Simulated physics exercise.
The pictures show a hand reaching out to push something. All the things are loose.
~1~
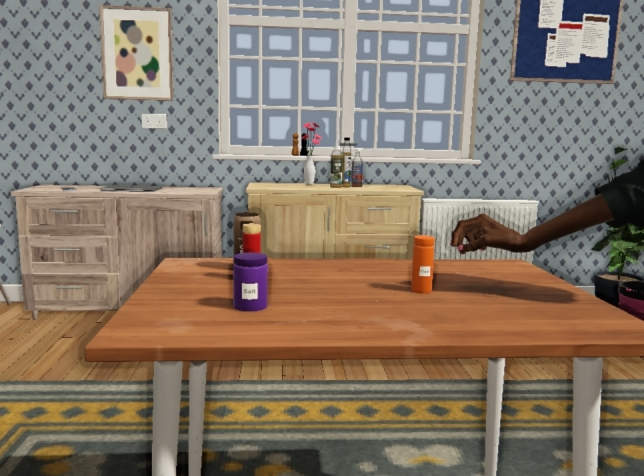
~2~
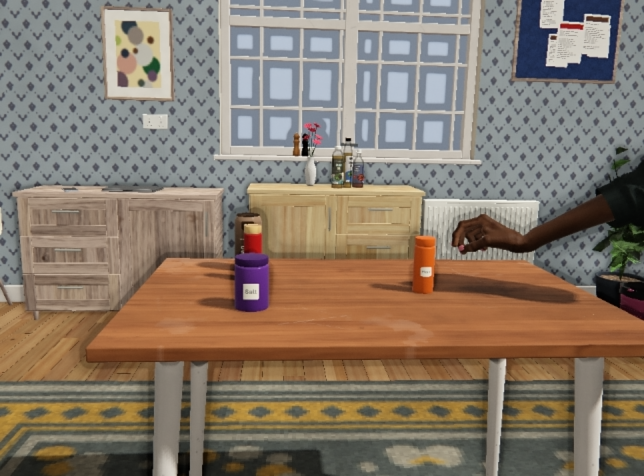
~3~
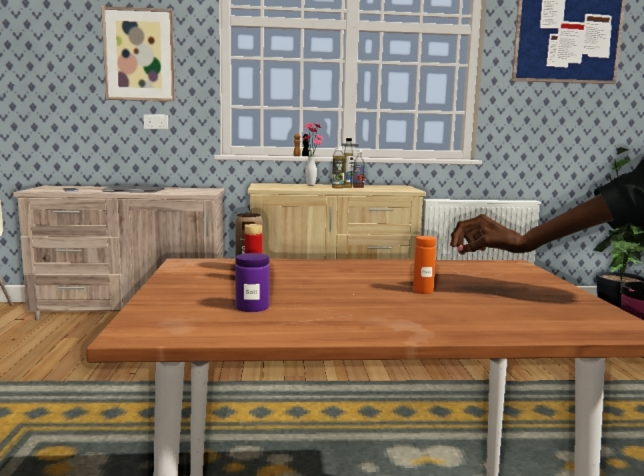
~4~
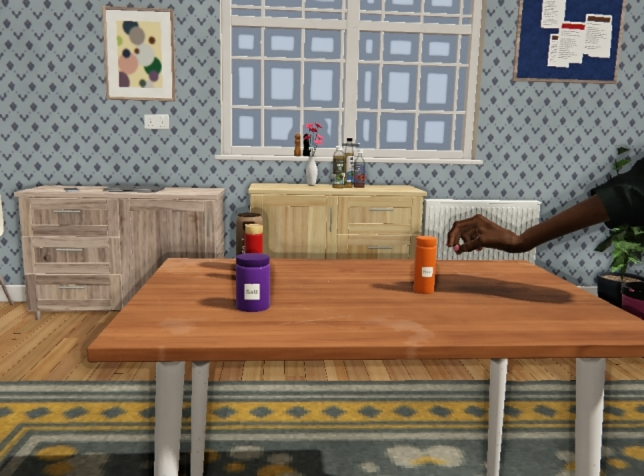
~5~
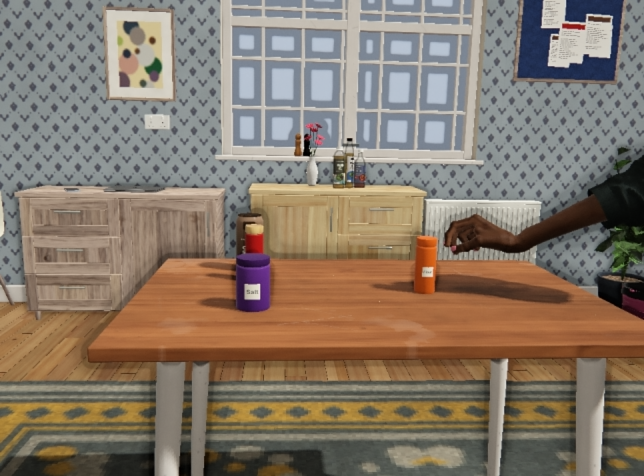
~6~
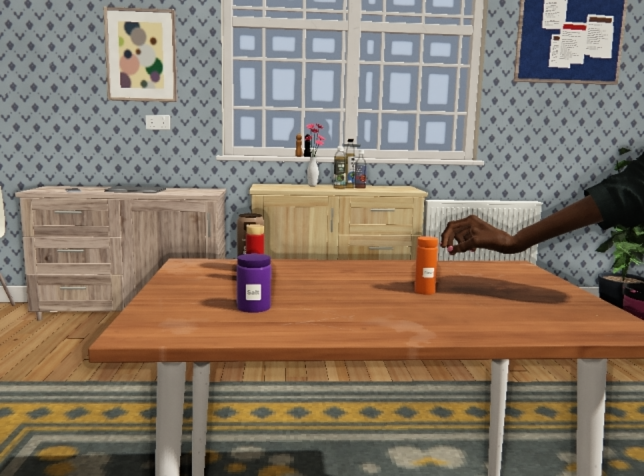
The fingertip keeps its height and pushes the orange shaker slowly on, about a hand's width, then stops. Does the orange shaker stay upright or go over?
The orange shaker falls over.
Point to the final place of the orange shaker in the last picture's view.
At about (384, 282).
Then, 0.40 s after the last picture, orange shaker tipped 19° from how it was near (417, 263).
Then, 0.70 s after the last picture, orange shaker on its side near (389, 280).
Then, 0.80 s after the last picture, orange shaker on its side near (385, 282).
At rest, tipped over on the table, orange shaker. Seen from the same camera at the end, orange shaker near (385, 282).
